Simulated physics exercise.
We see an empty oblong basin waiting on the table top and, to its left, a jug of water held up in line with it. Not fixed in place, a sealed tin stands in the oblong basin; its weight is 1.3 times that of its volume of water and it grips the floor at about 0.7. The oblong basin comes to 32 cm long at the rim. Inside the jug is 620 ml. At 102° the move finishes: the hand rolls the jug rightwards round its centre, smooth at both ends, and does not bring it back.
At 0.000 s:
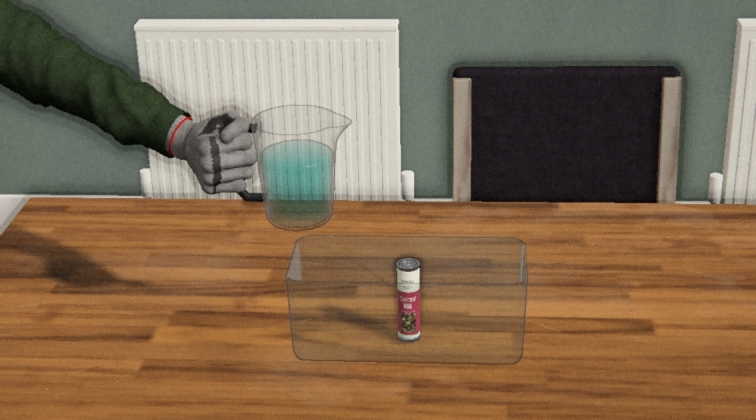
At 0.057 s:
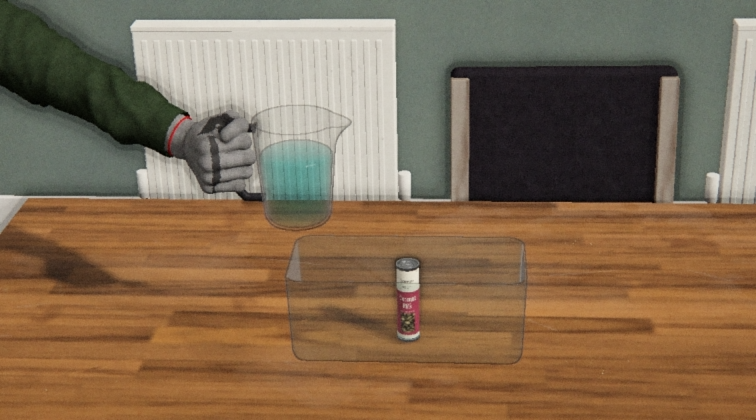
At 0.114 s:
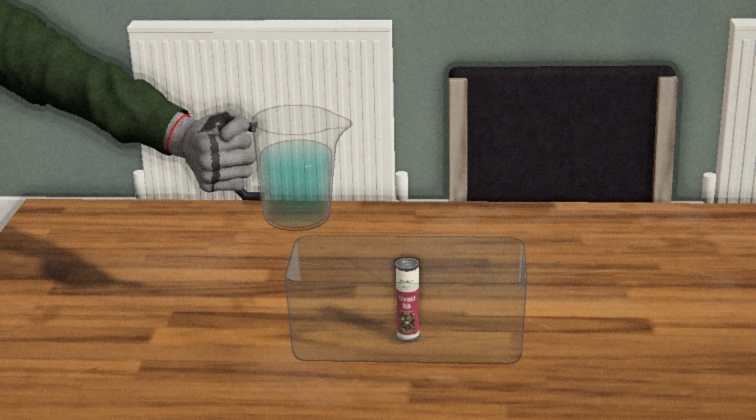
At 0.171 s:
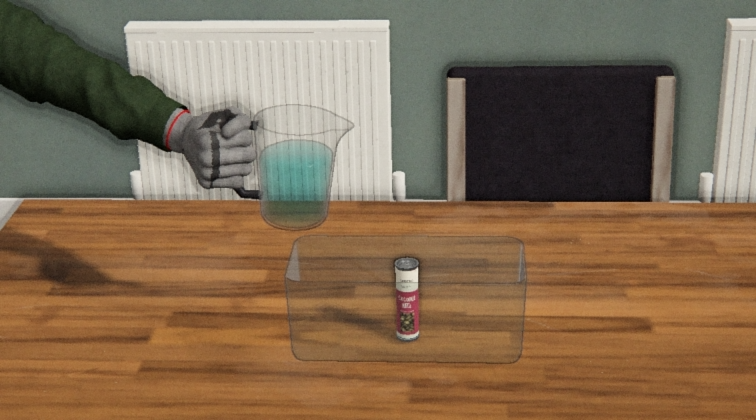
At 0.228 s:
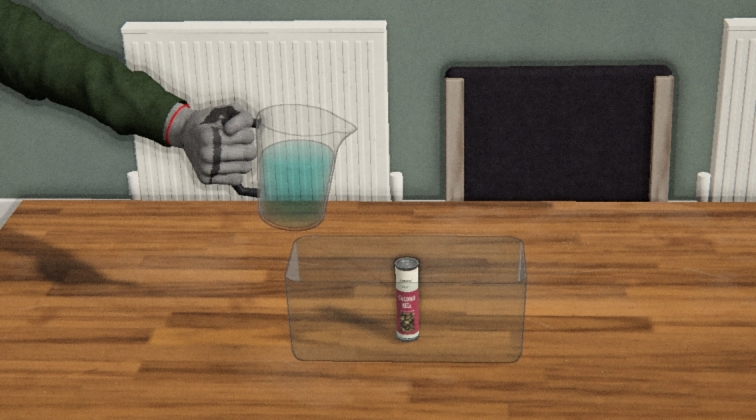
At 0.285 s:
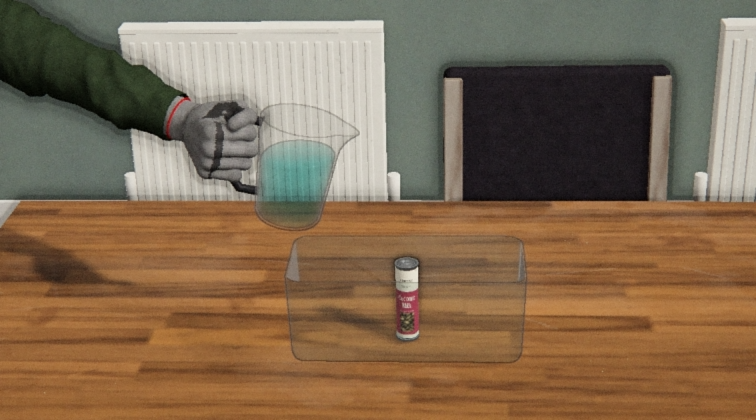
On a wooden table top, an empty clear oblong basin sits with a small tin standing at it, while a gloved hand holds a jug of blue-green water above and to the left. The jug stays upright at first, then the hand slowly rolls it slightly rightwards, the water staying inside.
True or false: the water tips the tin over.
True.
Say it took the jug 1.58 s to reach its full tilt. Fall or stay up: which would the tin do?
In that case the tin overturns.
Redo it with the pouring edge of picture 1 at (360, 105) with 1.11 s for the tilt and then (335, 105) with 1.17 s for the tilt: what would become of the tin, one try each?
In the first try it comes down; in the second it comes down.
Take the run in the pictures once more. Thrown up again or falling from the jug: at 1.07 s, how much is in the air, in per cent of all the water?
Roughly 18 %.
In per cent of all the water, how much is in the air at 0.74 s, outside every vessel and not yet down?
At that moment, about 5 percent.
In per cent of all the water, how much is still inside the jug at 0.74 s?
Still held: Roughly 94 % of the total.
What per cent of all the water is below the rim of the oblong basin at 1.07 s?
Some 40 percent.
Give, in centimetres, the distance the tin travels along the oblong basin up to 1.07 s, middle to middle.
0 cm, roughly.
Then, 0.74 s in, the tilt is 62° and 95 per cent is still to pour; the tin stands where it began.
Then, 1.07 s in, the tilt is 95° and 42 per cent is still to pour; the tin stands where it began.
Then, 1.42 s in, the tilt is 102° and 4 per cent is still to pour; the tin lies on its side.
Then, 1.80 s in, the tilt is 102° and 0 per cent is still to pour; the tin lies on its side.
Finally, the tin lies on its side.
